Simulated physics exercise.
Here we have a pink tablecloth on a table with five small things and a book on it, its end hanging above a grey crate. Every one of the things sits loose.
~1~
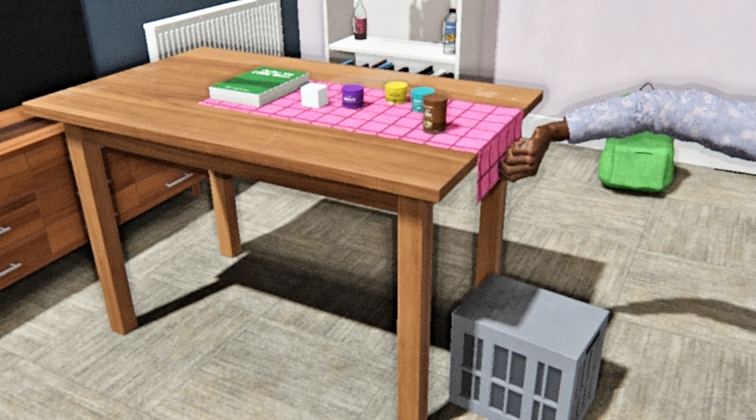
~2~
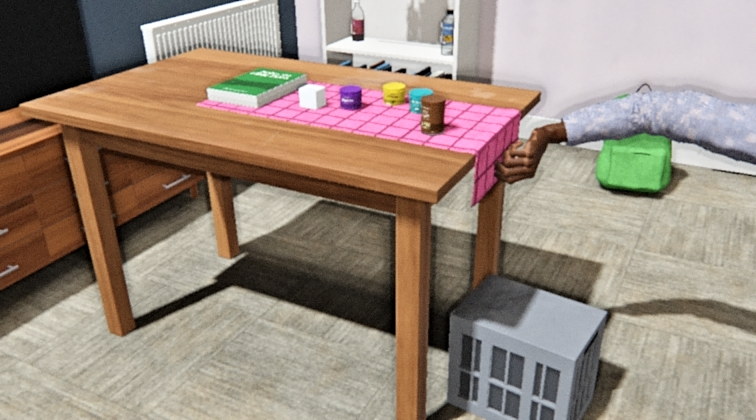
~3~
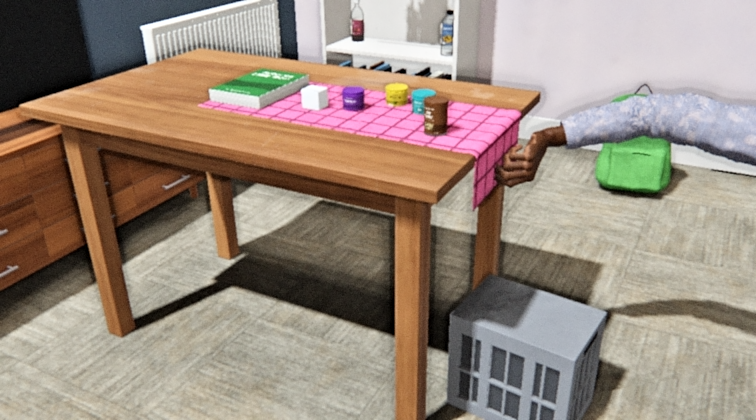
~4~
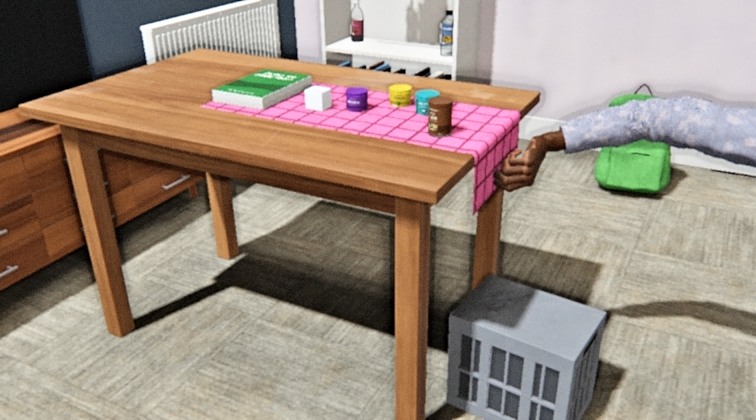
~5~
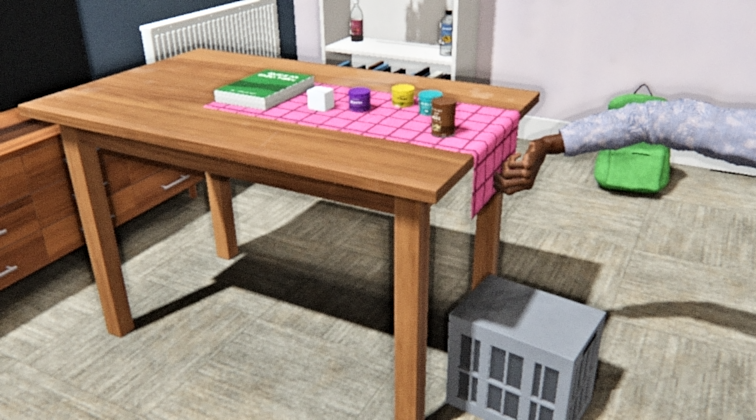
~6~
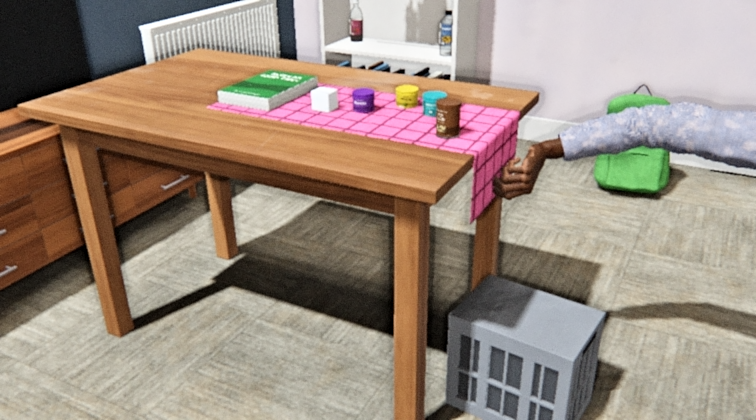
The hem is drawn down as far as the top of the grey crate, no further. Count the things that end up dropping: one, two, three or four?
The number that drops is three.
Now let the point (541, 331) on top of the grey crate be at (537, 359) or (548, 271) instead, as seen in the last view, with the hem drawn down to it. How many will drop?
4 and 1.
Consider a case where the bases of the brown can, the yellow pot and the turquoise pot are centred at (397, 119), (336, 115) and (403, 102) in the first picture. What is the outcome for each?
The brown can ends up knocked off; the yellow pot ends up still aboard; the turquoise pot ends up knocked off.
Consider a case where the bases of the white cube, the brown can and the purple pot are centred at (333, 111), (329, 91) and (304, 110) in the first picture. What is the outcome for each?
Note - white cube retained, brown can retained, purple pot retained.
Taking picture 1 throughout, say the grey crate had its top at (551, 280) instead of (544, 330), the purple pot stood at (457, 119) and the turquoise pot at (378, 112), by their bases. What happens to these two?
The purple pot ends up off the top and the turquoise pot ends up still on top.
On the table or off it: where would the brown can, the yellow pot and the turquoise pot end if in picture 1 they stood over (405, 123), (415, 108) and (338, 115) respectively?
Final state: The brown can is no longer up, the yellow pot is no longer up, the turquoise pot is still in place.
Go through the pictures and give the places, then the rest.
The first frame shows hem (476, 207); brown can (435, 97); turquoise pot (423, 91); yellow pot (396, 85); purple pot (353, 87); white cube (314, 86); top of the crate (544, 330).
The second frame shows hem (471, 208); brown can (434, 98).
The third frame shows hem (473, 212); turquoise pot (424, 93).
The fourth frame shows hem (473, 216); yellow pot (401, 87); top of the crate (542, 331).
The fifth frame shows hem (472, 220); purple pot (360, 91).
The sixth frame shows hem (470, 225); brown can (449, 101); turquoise pot (435, 95); yellow pot (407, 88); purple pot (364, 91); white cube (324, 90).
Soon after, hem near (493, 227); all still up.
After that, hem near (492, 271); brown can and turquoise pot gone.
And then, hem on the crate; brown can, turquoise pot and yellow pot gone.
In the end, hem on the crate; brown can, turquoise pot and yellow pot gone. The answer is three.
